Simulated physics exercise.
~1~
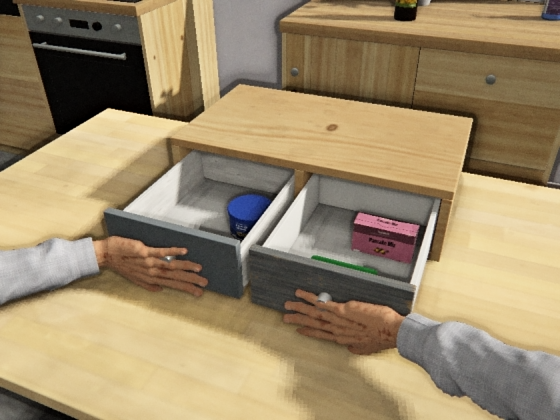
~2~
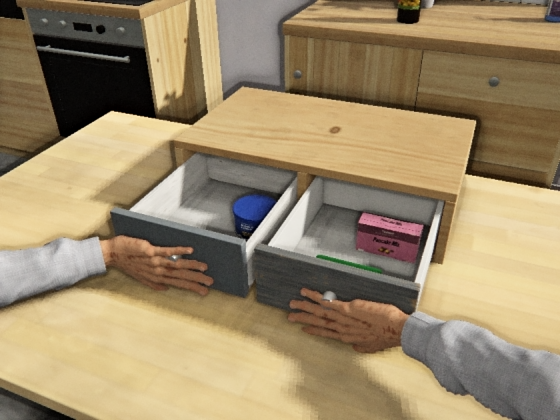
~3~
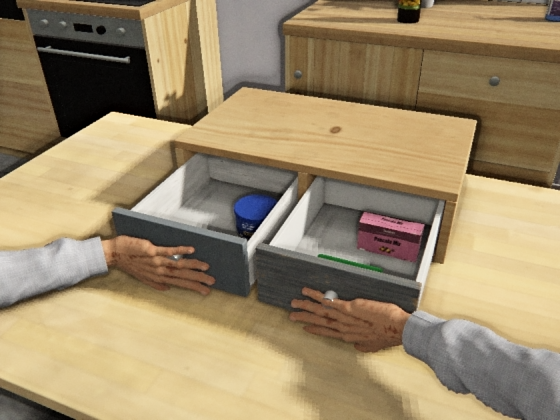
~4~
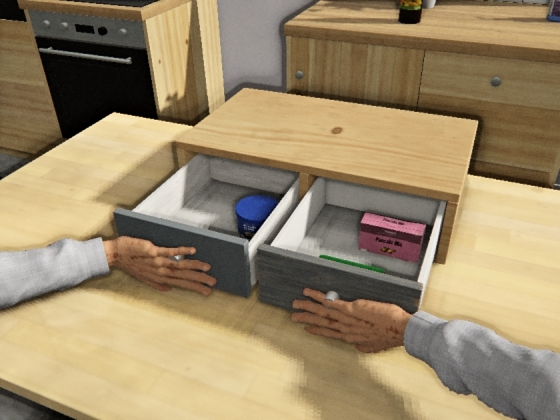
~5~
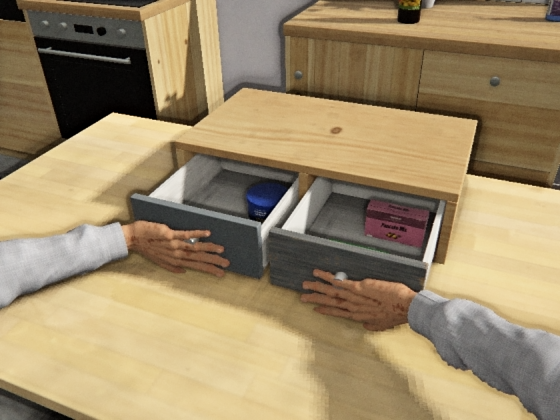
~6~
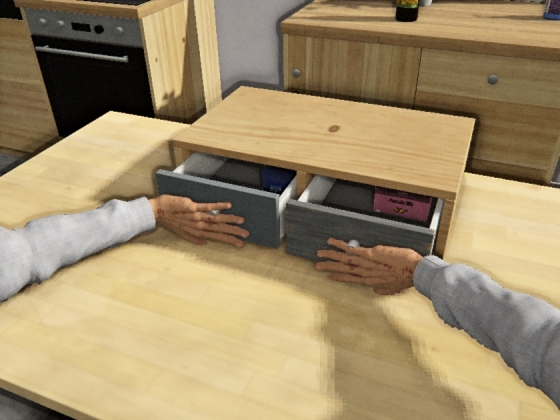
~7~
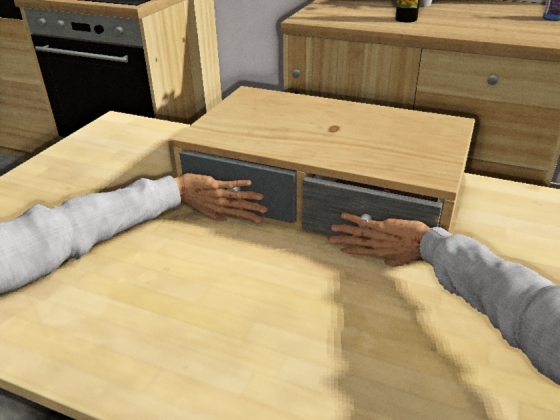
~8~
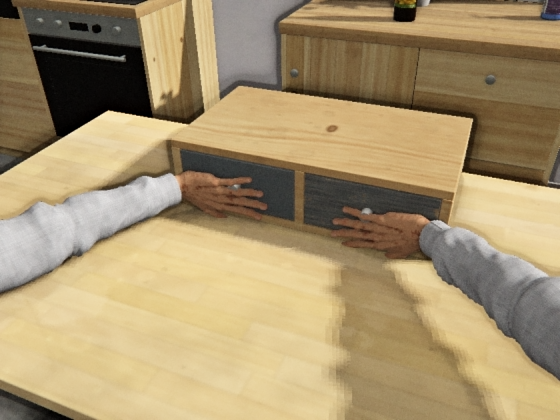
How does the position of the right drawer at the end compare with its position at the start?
At the start the right drawer stands open, pulled out toward the viewer with the pink packet visible inside. At the end it is all the way in, with its front flush with the wooden chest.
